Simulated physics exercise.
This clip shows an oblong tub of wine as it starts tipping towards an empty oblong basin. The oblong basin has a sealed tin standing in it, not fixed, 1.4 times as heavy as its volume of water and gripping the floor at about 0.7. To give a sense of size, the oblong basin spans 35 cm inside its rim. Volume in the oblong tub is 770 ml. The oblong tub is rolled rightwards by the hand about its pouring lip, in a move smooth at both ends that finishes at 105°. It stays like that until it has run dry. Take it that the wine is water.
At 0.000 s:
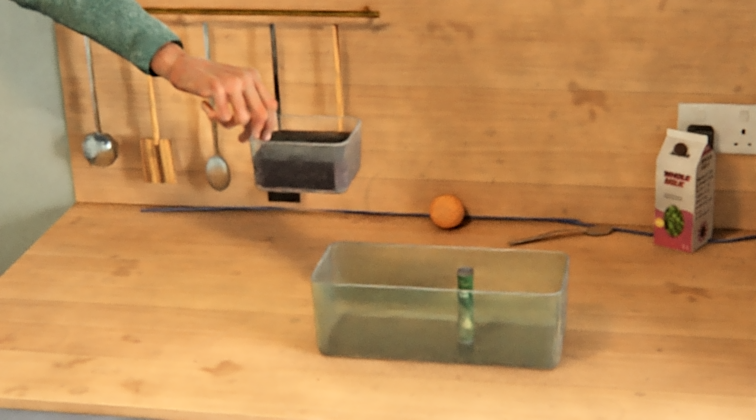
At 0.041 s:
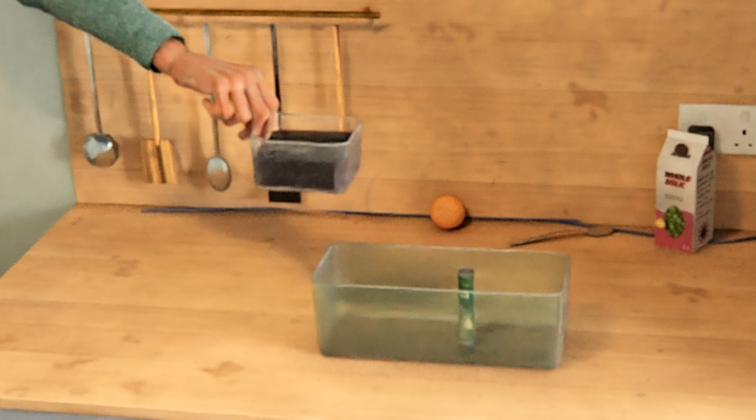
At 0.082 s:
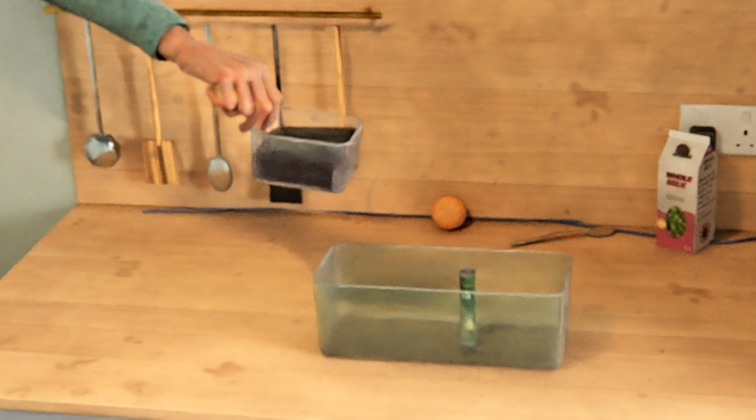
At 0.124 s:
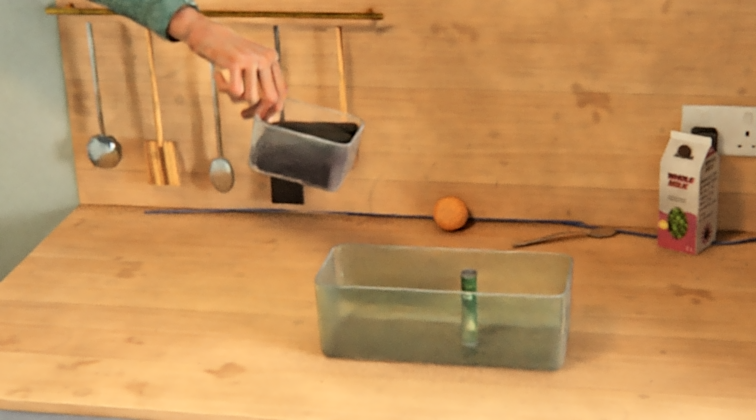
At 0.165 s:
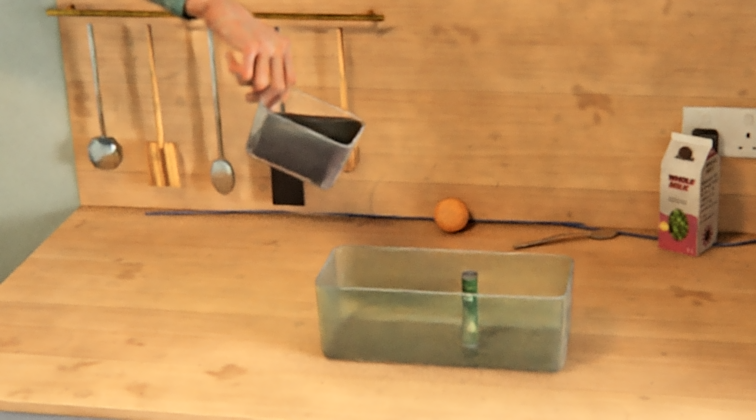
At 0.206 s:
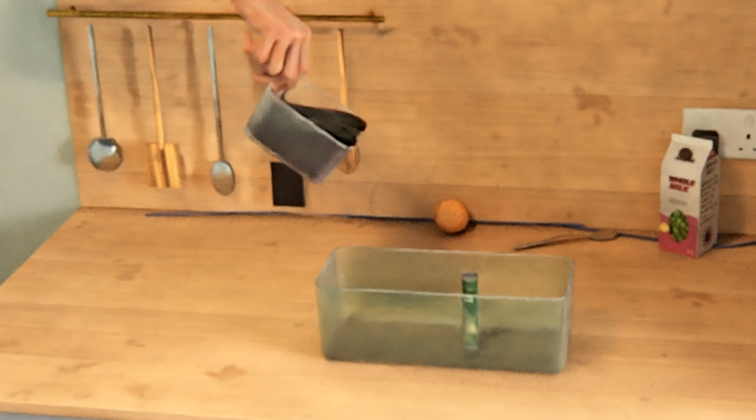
A hand in a green sleeve held a small clear tub of dark liquid above a long basin with a green tin standing inside, then steadily tilted it rightwards until the liquid reached its lip.
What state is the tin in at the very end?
It tumbles over.
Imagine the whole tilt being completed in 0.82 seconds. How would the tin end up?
Result: Tin tipped over.
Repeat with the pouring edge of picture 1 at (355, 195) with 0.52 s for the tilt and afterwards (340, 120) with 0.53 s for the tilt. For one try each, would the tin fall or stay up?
First it tips over; then it tips over.
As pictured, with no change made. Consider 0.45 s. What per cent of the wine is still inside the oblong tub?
Near 40 in a hundred.
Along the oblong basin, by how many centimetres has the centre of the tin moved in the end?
Looks like roughly 7.0 cm in total.
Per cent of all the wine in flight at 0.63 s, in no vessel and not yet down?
I'd say some 34 per cent is in the air.
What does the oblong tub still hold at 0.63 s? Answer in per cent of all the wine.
Around 4 in a hundred.
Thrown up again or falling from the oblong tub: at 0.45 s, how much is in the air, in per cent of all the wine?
My guess is roughly 58 %.
By 0.45 s the tilt is 100° and 39 per cent is still to pour; the tin stands where it began.
By 0.63 s the tilt is 105° and 4 per cent is still to pour; the tin leans 5°.
By 0.82 s the tilt is 105° and 0 per cent is still to pour; the tin leans 58°.
By 1.02 s the tilt is 105° and 0 per cent is still to pour; the tin lies on its side.
At rest the tin lies on its side.
